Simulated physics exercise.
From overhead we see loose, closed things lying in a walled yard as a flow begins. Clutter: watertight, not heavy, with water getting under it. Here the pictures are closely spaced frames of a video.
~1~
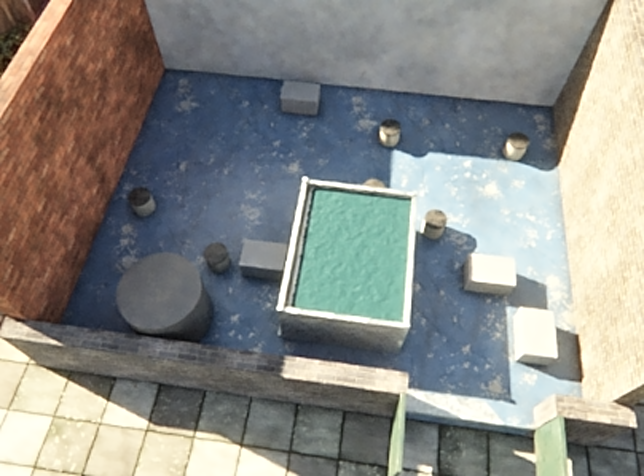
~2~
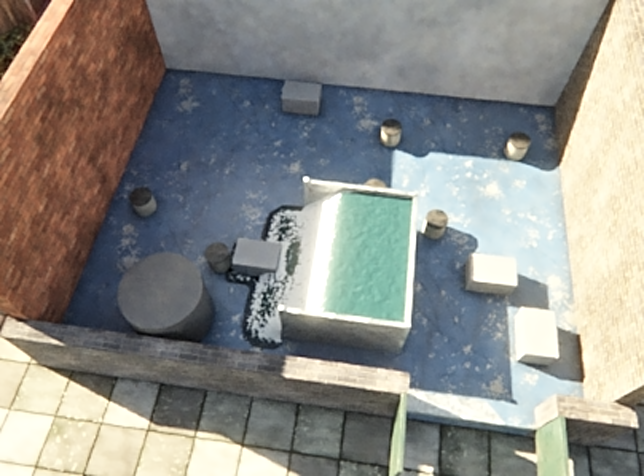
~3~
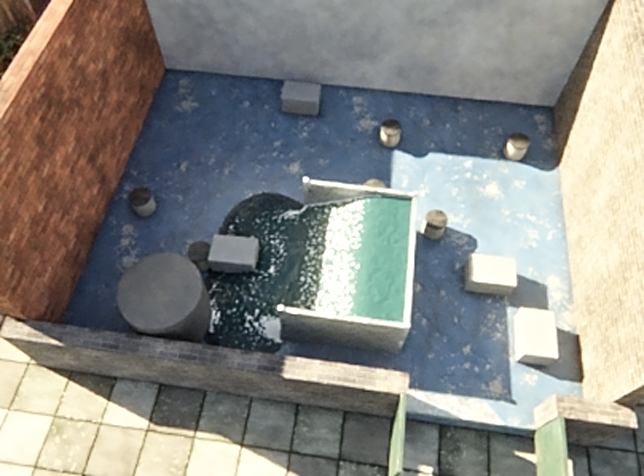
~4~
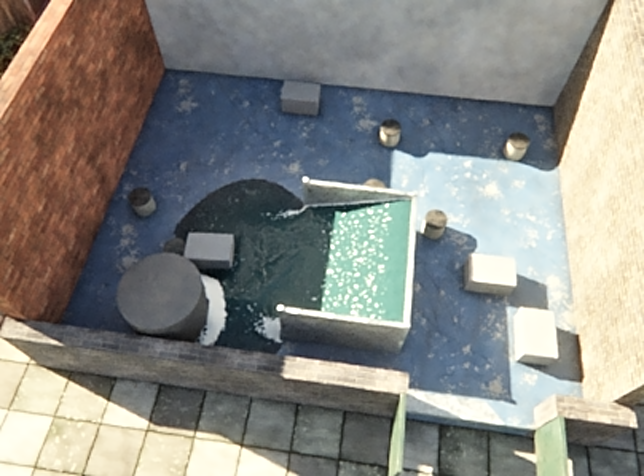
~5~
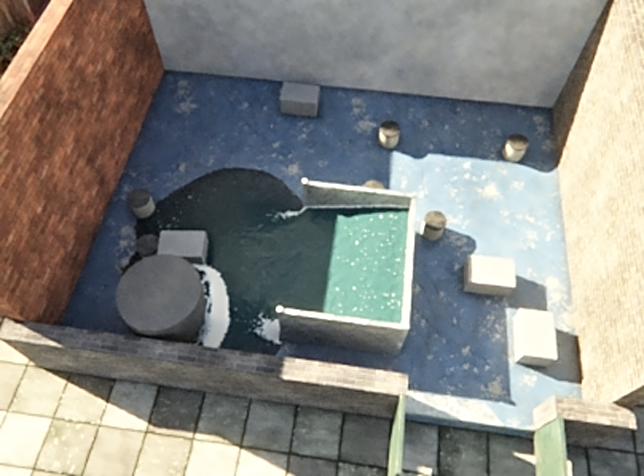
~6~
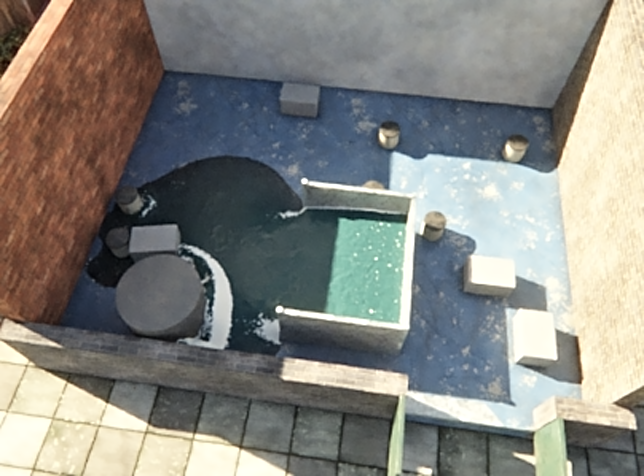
At the start, a square tank of green water stands closed in a walled blue yard among scattered blocks and small cylinders. Its left side opens and water pours out, foaming across the floor. The spreading dark pool carries a gray block and a small cylinder leftward, past the large round drum.
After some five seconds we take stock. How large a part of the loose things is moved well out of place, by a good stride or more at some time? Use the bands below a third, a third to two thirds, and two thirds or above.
It falls a third to two thirds.
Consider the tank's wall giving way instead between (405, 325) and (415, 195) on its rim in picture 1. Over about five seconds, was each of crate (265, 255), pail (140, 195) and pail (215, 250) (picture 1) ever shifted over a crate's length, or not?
The first: Never got that far; the second: Never got that far; the third: Never got that far.
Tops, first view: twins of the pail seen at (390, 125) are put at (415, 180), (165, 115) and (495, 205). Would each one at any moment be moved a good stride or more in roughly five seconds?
Stays put, displaced, stays put.
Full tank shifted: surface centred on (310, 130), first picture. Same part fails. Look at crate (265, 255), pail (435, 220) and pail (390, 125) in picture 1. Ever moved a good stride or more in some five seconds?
Taking them in turn: Got sent well off; kept near its start; kept near its start.
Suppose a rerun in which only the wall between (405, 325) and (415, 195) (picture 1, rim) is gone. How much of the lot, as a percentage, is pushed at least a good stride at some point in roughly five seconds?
60 % or thereabouts.
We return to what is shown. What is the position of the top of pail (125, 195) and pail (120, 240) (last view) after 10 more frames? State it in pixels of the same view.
Near (179, 76) and (93, 220).
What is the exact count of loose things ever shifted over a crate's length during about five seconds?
I make it 6.
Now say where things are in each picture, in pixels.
A crate at (264, 254) rests on the ground; a pail at (216, 252) rests on the ground; 0 of 10 have shifted, in the first picture.
A crate at (257, 253) rests on the ground, close to its start; a pail at (217, 252) rests on the ground; 1 of 10 have shifted, in the second picture.
A crate at (233, 249) rests on the ground, a stride from its start; a pail at (200, 251) rests on the ground, close to its start; 2 of 10 have shifted, in the third picture.
A crate at (208, 246) rests on the ground, a stride from its start; a pail at (175, 248), on the bottom, a stride from its start; 2 of 10 have shifted, in the fourth picture.
A crate at (181, 244), afloat, a stride from its start; a pail at (148, 244) rests on the ground, a stride from its start; 2 of 10 have shifted, in the fifth picture.
A crate at (153, 238), afloat, far from its start; a pail at (118, 238), on the bottom, a stride from its start; 3 of 10 have shifted, in the sixth picture.
A moment on, 2 of 10 are well off their spots; 3 afloat.
Next, 3 of 10 are well off their spots; 3 afloat.
Later, 4 of 10 are well off their spots; 3 afloat.
In the end, 6 of 10 are well off their spots, and 6 have been at some point; 3 afloat.
